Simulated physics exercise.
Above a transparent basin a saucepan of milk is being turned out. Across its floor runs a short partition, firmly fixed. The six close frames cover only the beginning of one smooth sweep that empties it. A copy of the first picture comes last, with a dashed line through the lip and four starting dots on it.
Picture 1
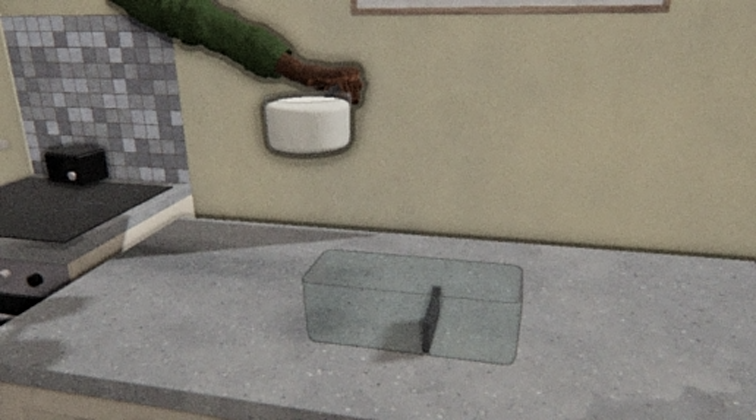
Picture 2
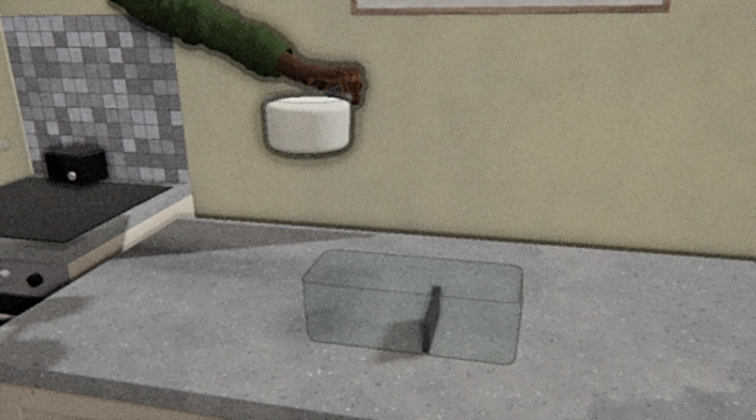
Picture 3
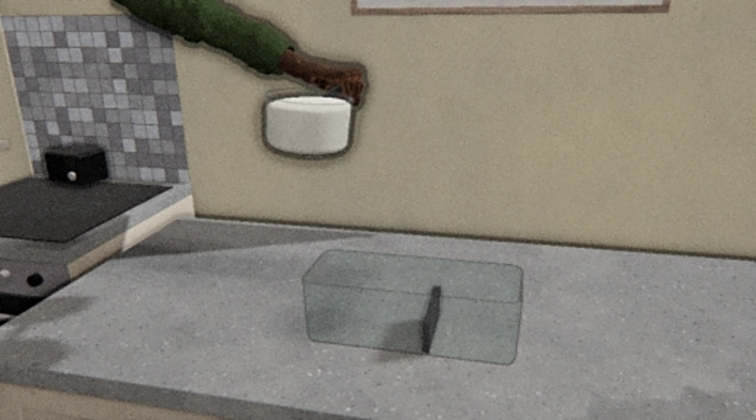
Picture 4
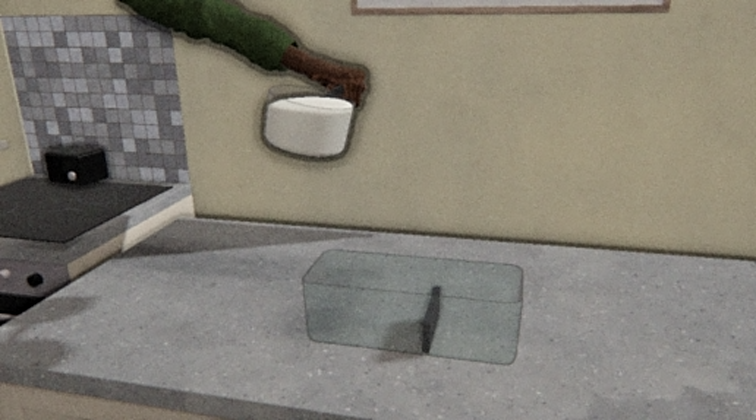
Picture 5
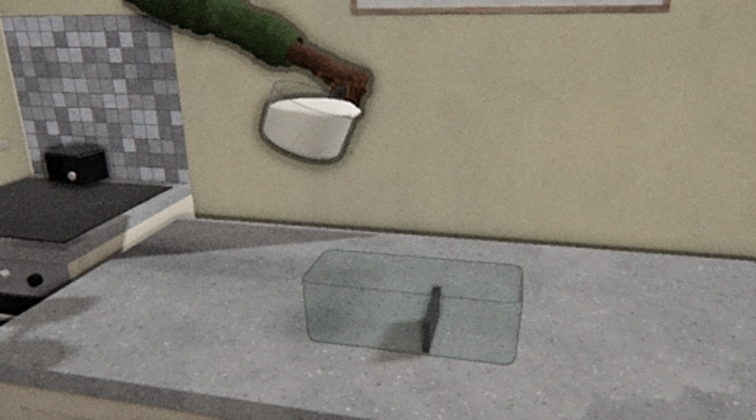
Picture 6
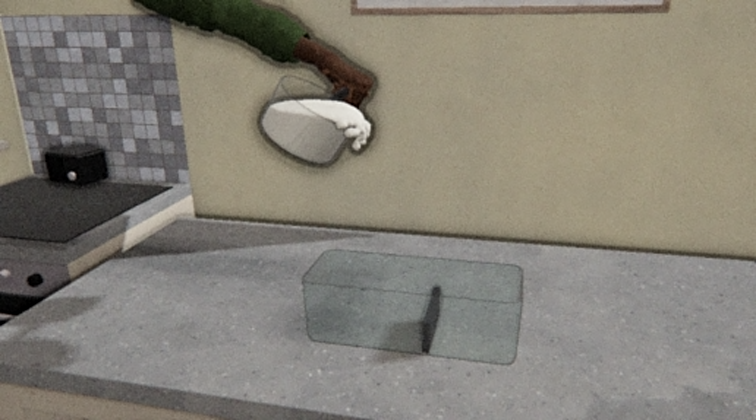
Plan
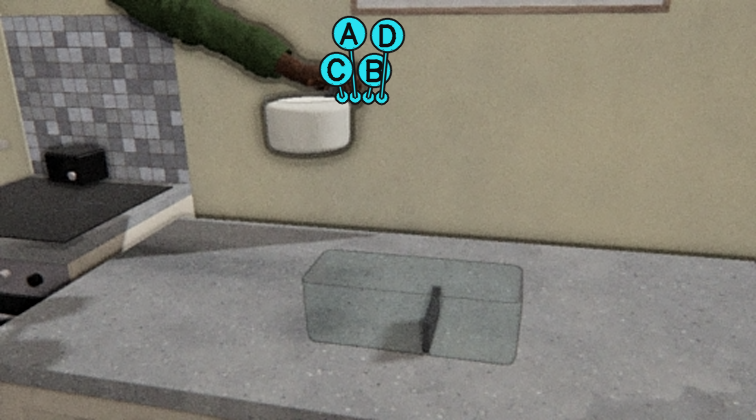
A hand at the end of a green-sleeved arm holds a clear, round vessel of white milk level at upper left, then gradually tilts it rightward until milk laps over its lip in a short, lumpy stream. Below, a transparent rectangular basin with a short dark partition rests on a speckled grey counter. The fixed, slightly elevated view shows a kitchen with a beige wall, grey mosaic tiles and a dark stovetop at left.
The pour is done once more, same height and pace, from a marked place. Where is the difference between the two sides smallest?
B works best here.
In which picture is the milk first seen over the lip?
Picture 5.
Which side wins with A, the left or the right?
More ends on the left.
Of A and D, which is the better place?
It is D.
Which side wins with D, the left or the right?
The right one.
On the marked copy, A at (355, 97); B at (368, 97); C at (342, 96); D at (381, 97).
With A, about 77 % ends left of the wall and 19 % right of it; 4 % is lost outside.
With B, about 51 % ends left of the wall and 47 % right of it; 3 % is lost outside.
With C, about 93 % ends left of the wall and 3 % right of it; 4 % is lost outside.
With D, about 33 % ends left of the wall and 65 % right of it.
